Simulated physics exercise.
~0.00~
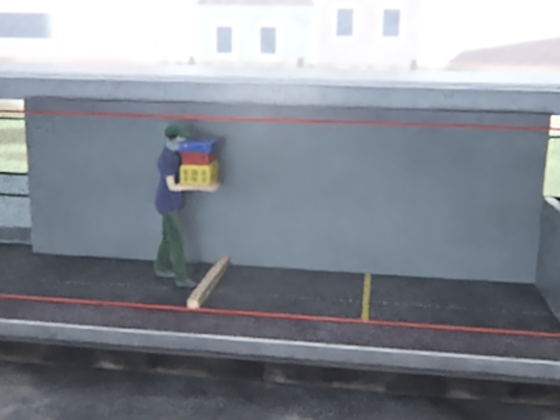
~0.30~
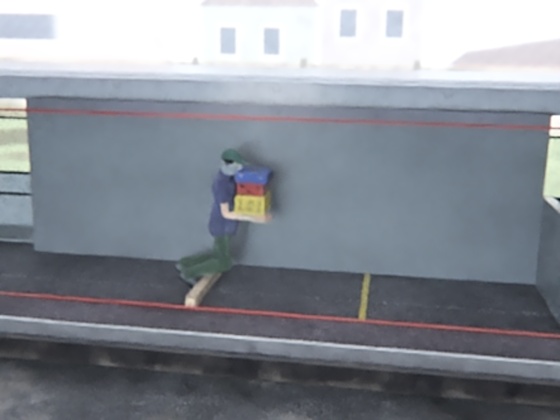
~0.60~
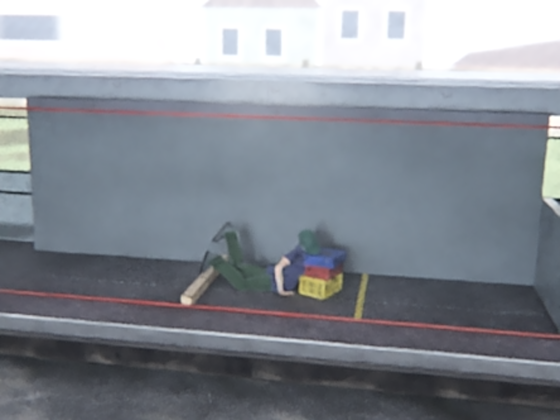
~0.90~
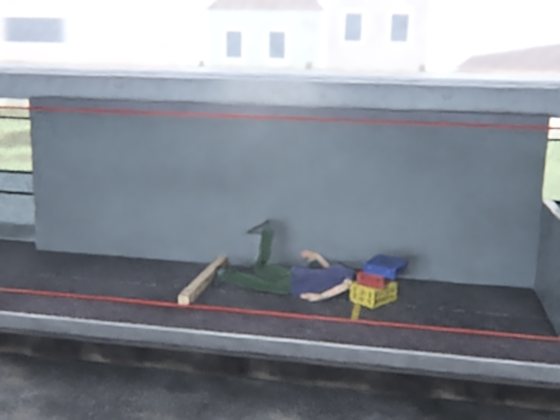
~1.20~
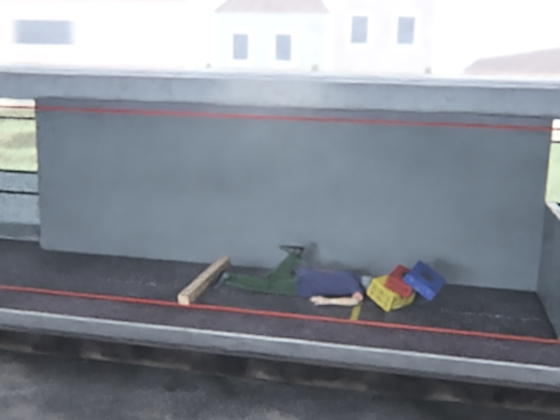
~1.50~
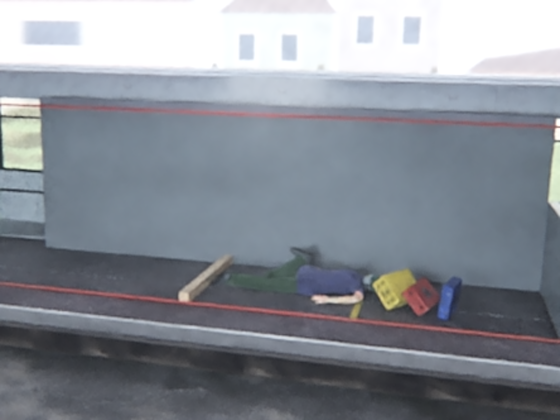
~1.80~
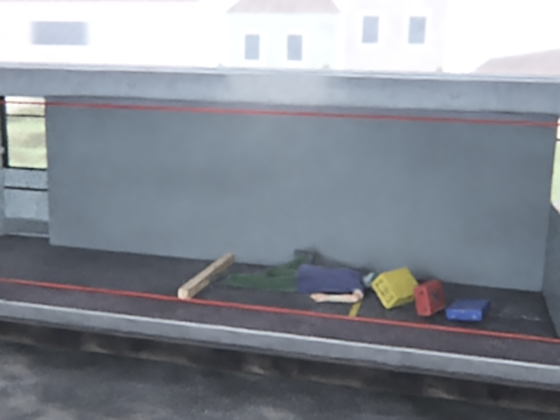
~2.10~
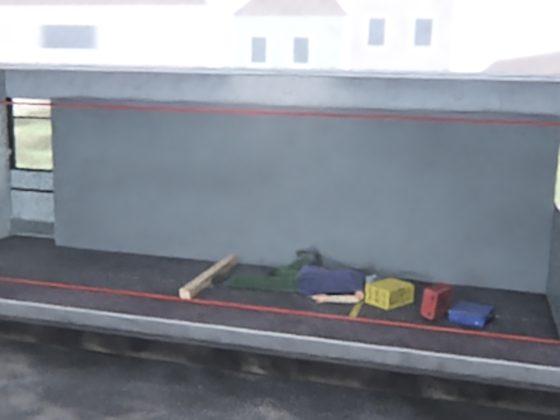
A passenger in a dark blue top and green trousers carries a stacked blue toolbox, red toolbox and yellow crate in both arms, walking right across a dark tram floor seen side-on before a grey wall. A wooden rail lies across the floor at left, with a yellow line further right. The passenger's legs catch at the rail, and the body pitches forward and falls flat. The stack lands near the line, slides over it and topples rightward. The passenger lies limp, while the yellow crate settles upright just beyond the line, with the red and blue toolboxes tipped over farther right.
